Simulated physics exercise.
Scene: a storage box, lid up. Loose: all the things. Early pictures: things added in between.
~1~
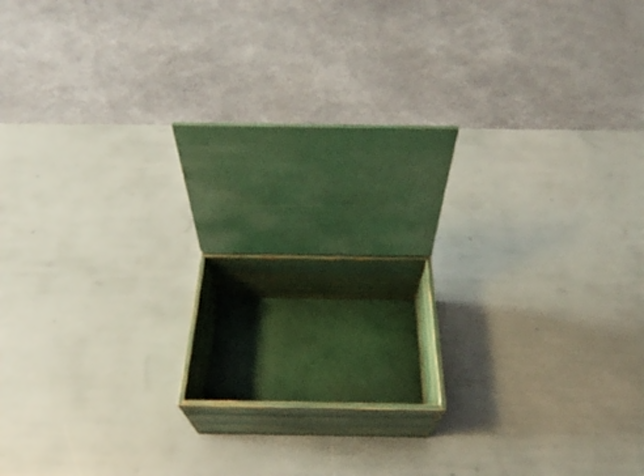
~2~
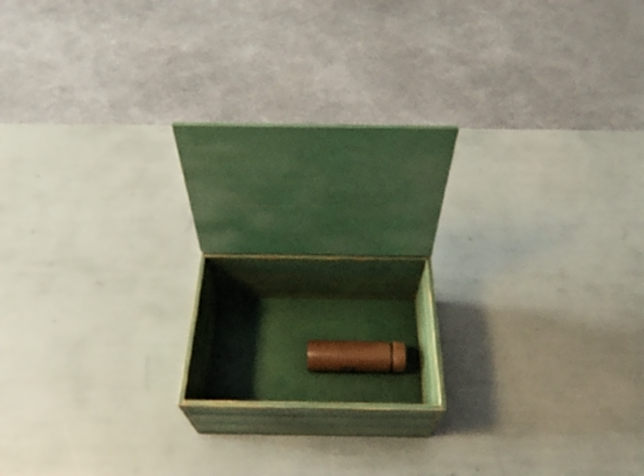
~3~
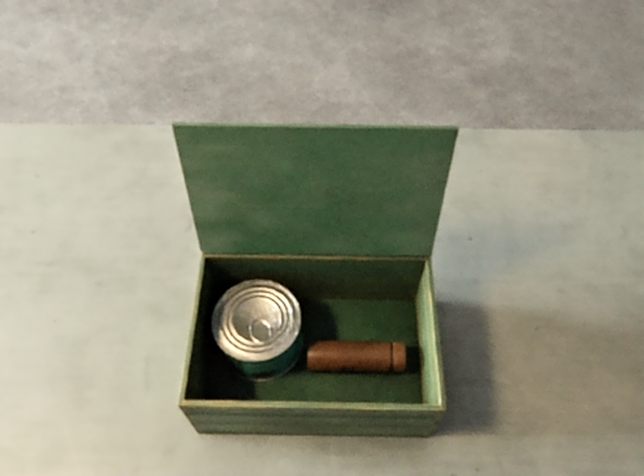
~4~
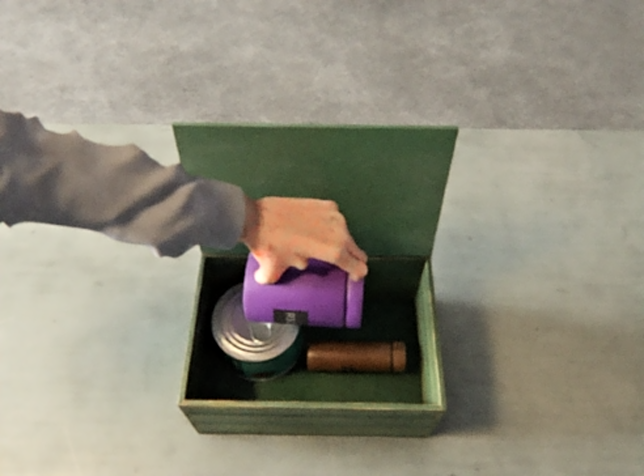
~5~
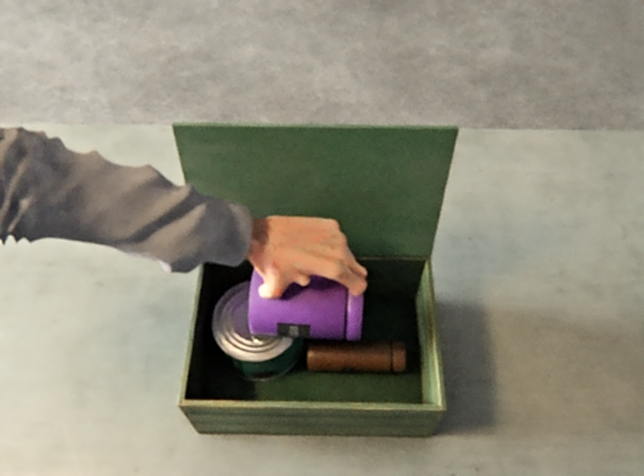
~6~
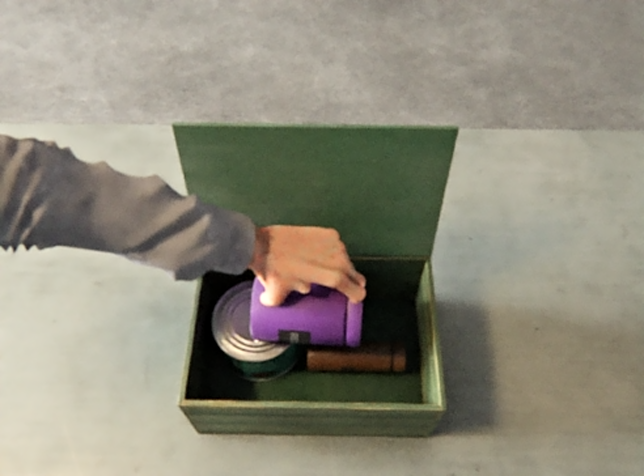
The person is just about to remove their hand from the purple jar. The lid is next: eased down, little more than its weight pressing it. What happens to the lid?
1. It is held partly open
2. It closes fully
(1) It is held partly open.
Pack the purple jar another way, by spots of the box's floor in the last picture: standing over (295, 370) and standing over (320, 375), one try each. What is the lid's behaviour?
First try: The lid comes down fully; second try: The lid comes down fully.
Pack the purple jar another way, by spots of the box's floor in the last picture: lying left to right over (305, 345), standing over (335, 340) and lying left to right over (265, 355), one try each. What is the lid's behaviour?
Okay, so first it doesn't close, then it closes properly, and last it doesn't close.
Then, 0.50 s on from there, purple jar shifted about its own width near (339, 302); brown shaker shifted a little.
Then, 1.00 s on from there, lid starting down; purple jar shifted about its own width near (390, 310); brown shaker shifted well along.
Then, 1.50 s on from there, lid 69° above the rim; purple jar shifted about its own width near (389, 310); brown shaker shifted well along.
Then, 1.70 s on from there, lid 48° above the rim; purple jar shifted about its own width near (389, 311); brown shaker shifted about its own width.
In the end, lid 42° above the rim; moved from the start, purple jar and brown shaker; turquoise tub unmoved. At the end, from the last picture's camera, purple jar near (390, 313).
